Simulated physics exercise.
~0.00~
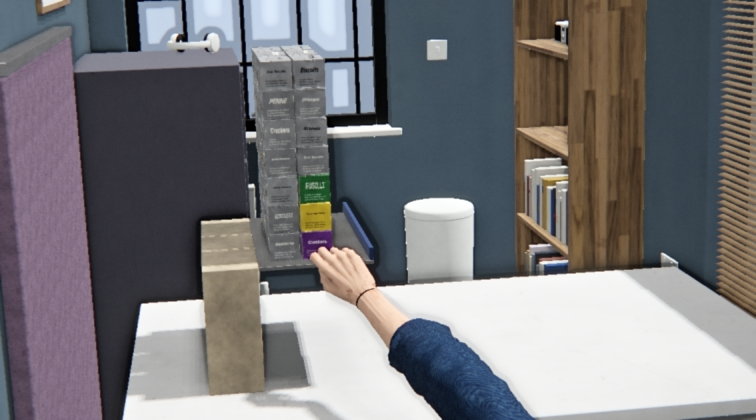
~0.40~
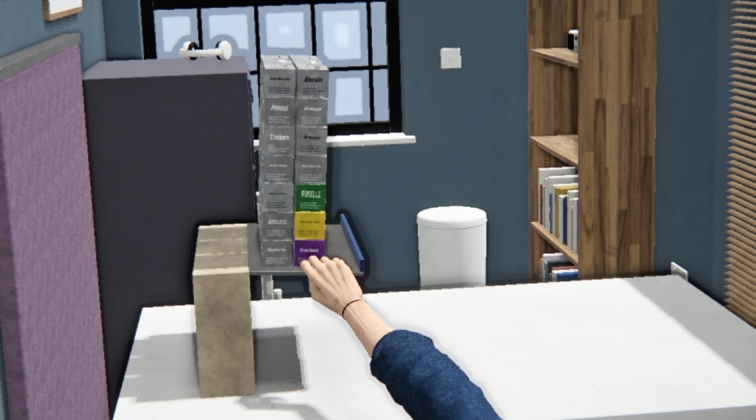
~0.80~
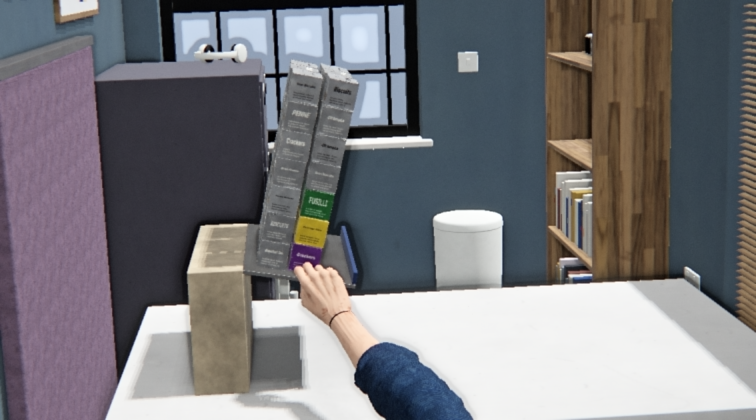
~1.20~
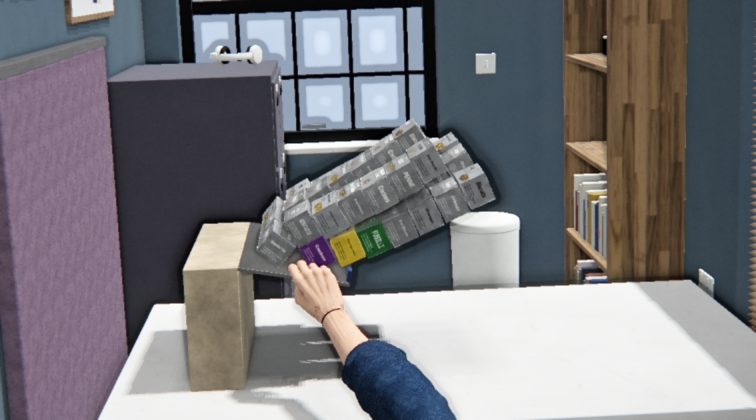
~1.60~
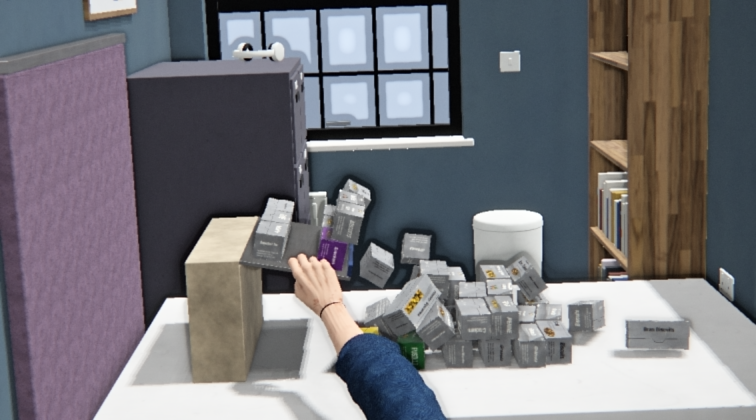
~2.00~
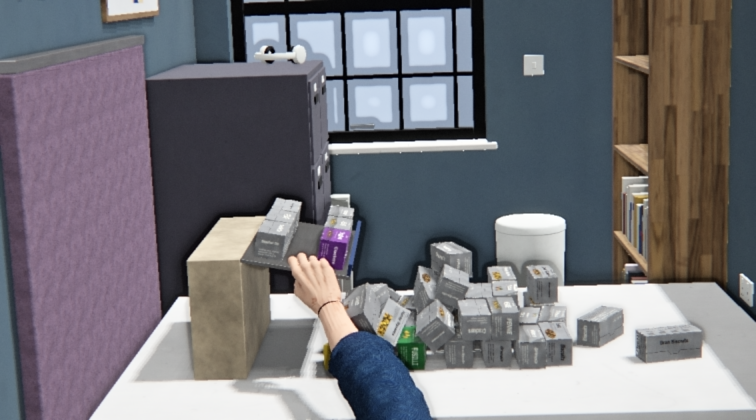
A tall stack of small boxes tips right off a tilting tray and scatters across the table.
